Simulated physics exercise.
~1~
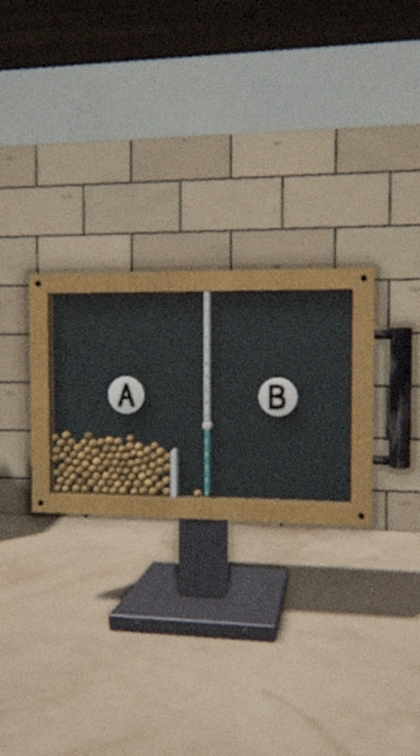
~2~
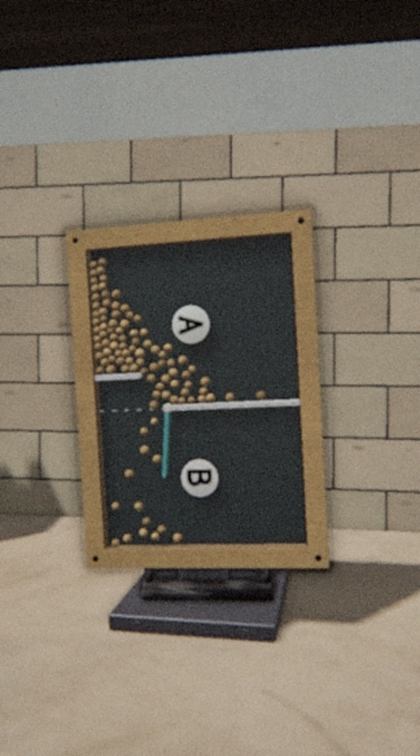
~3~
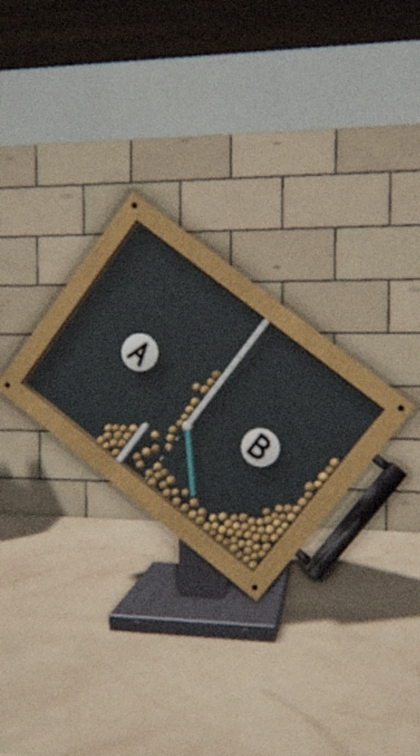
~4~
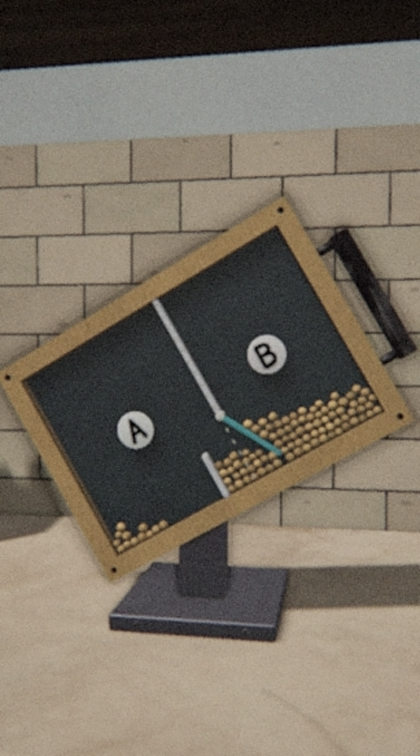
The clip opens on a level, wood-framed shadow box on a dark stand before a pale block wall, with wooden beads heaped low on side A behind a short white barrier. The box turns clockwise until it stands on end, B at the bottom, and beads begin dropping past the hanging turquoise flap. It then swings back anticlockwise, and while it is still tilted down to the right, most beads have gathered in B. It continues past level and ends with B raised, most beads banked beside the flap and barrier, and a small cluster in A's lowest corner.
